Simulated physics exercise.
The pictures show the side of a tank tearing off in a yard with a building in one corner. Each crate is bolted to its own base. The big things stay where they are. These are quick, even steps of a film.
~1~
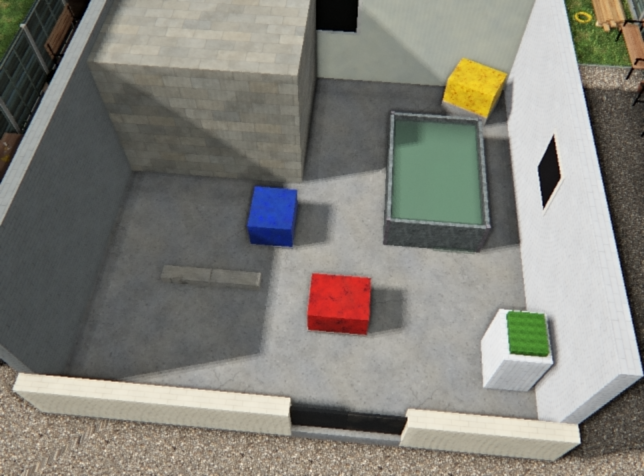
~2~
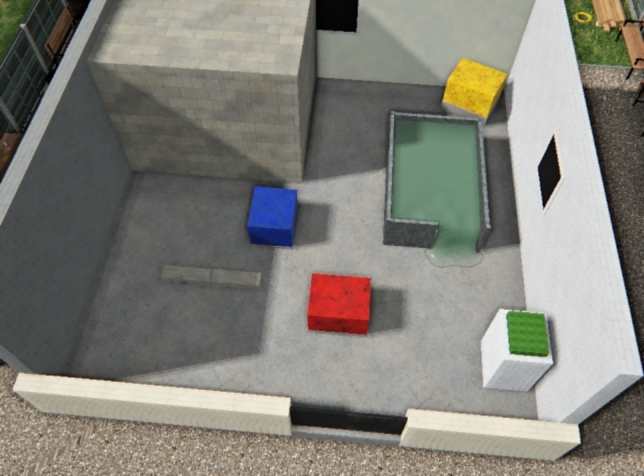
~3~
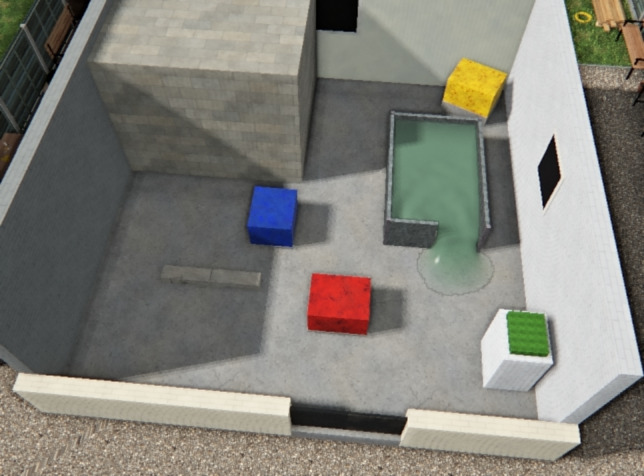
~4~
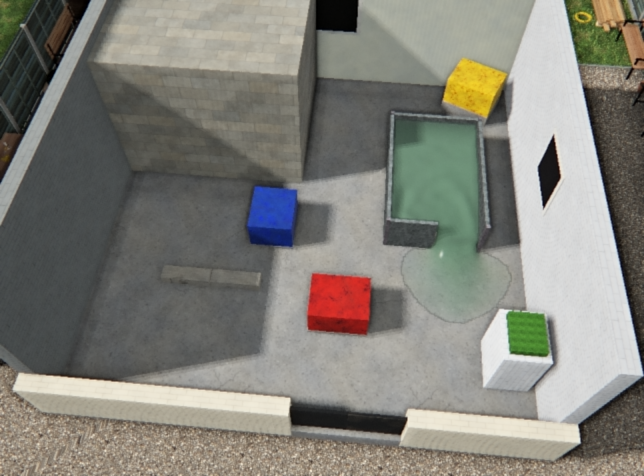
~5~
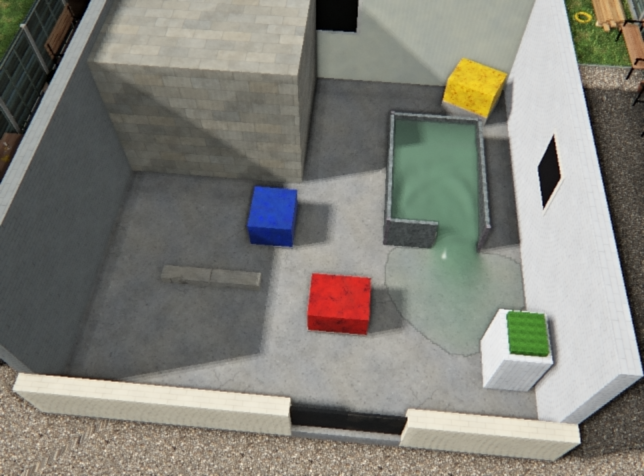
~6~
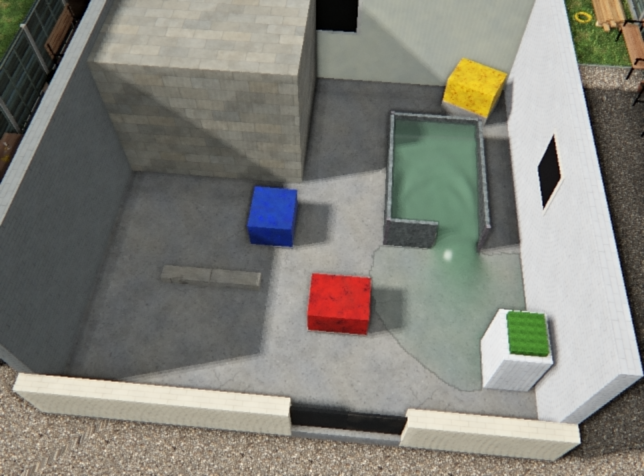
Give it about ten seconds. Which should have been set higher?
One by one: The red crate is soaked; the blue crate is soaked; the yellow crate keeps dry.
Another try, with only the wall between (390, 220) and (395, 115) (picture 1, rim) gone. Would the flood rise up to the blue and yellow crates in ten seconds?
One by one: The blue crate gets wet, the yellow crate ends up wet.
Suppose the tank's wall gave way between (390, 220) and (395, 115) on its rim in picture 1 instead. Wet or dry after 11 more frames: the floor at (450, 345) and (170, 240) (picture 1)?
In turn: Free of water, flooded.
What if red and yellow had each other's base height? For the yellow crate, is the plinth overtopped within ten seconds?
In short: The yellow one is wetted.
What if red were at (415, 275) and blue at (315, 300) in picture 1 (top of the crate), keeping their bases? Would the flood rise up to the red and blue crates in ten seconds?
My reading: Red crate ends up wet; blue crate is wetted.
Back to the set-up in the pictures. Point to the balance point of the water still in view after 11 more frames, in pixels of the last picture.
Near (438, 247).
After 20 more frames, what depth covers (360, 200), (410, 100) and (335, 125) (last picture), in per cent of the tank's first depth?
Roughly 0, 0 and 0 per cent, in turn.
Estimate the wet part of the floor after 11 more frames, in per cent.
Near 20 in a hundred.
A moment on, water covers 20 % of the floor; the red crate water round its plinth, the blue crate not reached, the yellow crate not reached.
Next, water covers 20 % of the floor; the red crate water round its plinth, the blue crate not reached, the yellow crate not reached.
Then, water covers 40 % of the floor; the red crate water round its plinth, the blue crate not reached, the yellow crate not reached.
Later, water covers 55 % of the floor; the red crate water round its plinth, the blue crate water round its plinth, the yellow crate water round its plinth.
In the end, water covers 85 % of the floor; the red crate was topped, the blue crate was topped, the yellow crate stayed above the water.
